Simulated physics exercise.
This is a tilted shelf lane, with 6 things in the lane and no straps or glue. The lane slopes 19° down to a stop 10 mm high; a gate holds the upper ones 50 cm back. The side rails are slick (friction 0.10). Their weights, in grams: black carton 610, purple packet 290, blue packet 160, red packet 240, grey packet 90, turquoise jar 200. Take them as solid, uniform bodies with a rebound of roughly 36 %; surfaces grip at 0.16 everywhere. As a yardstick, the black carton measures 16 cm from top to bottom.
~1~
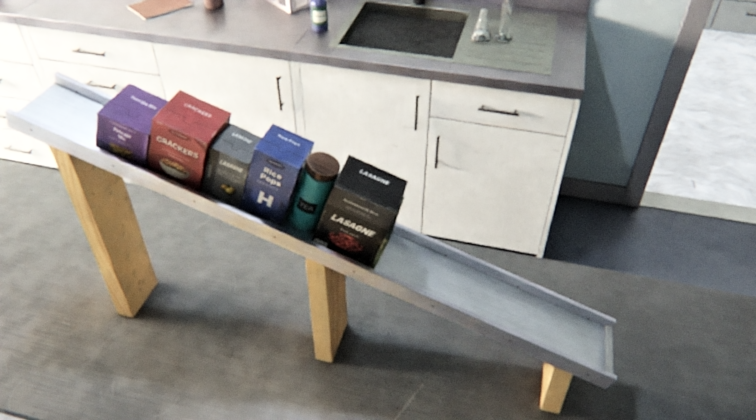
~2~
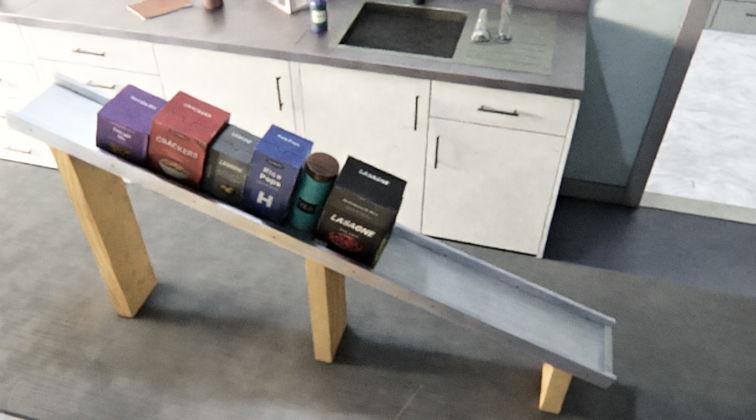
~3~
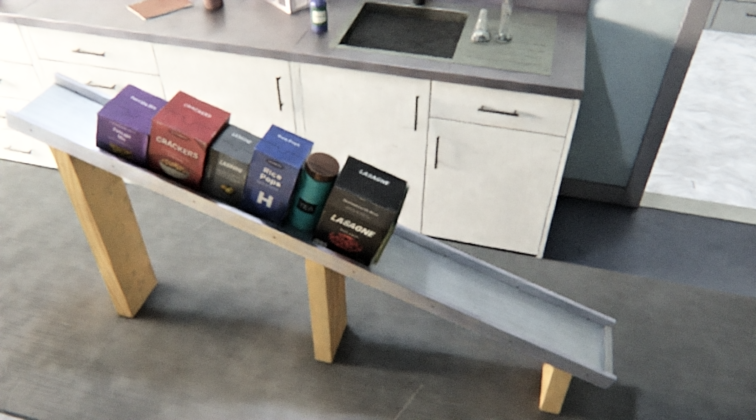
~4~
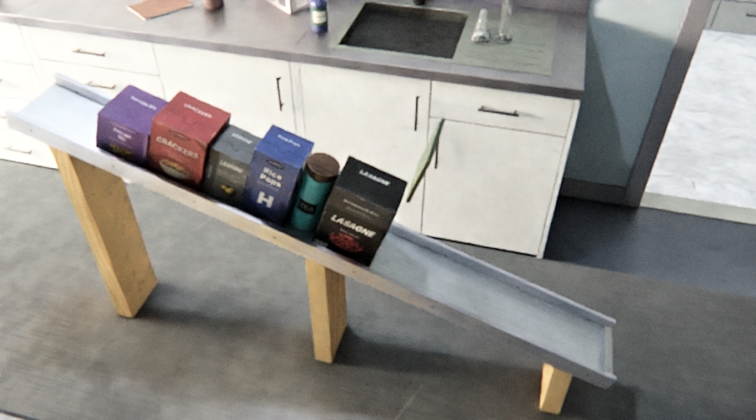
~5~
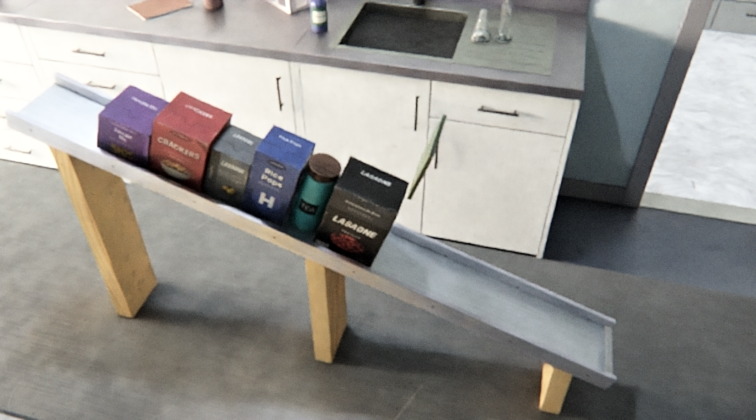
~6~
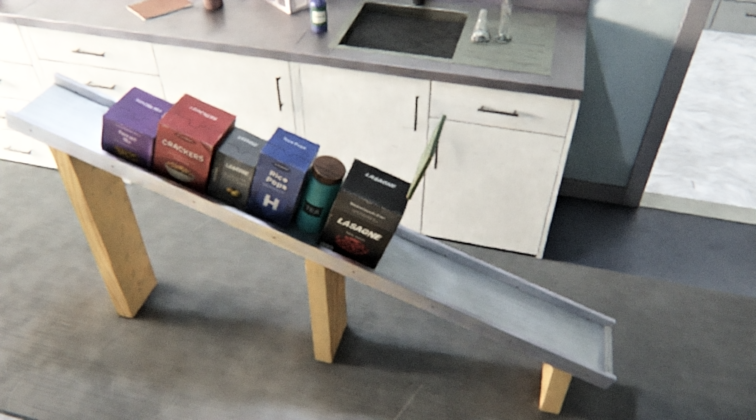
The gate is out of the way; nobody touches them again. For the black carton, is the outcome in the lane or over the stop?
The black carton clears the end.
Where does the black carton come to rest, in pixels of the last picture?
Near (637, 382).
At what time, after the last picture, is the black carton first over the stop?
At about 0.9 s.
Then, 0.60 s after the last picture, leader 5 cm from the stop; black carton near (574, 307).
Then, 1.30 s after the last picture, black carton and turquoise jar now over the stop; purple packet on its side.
At rest, over the stop, black carton, blue packet and turquoise jar; tipped over in the lane, purple packet; the other 2 in the lane. In the last view, black carton near (637, 382).
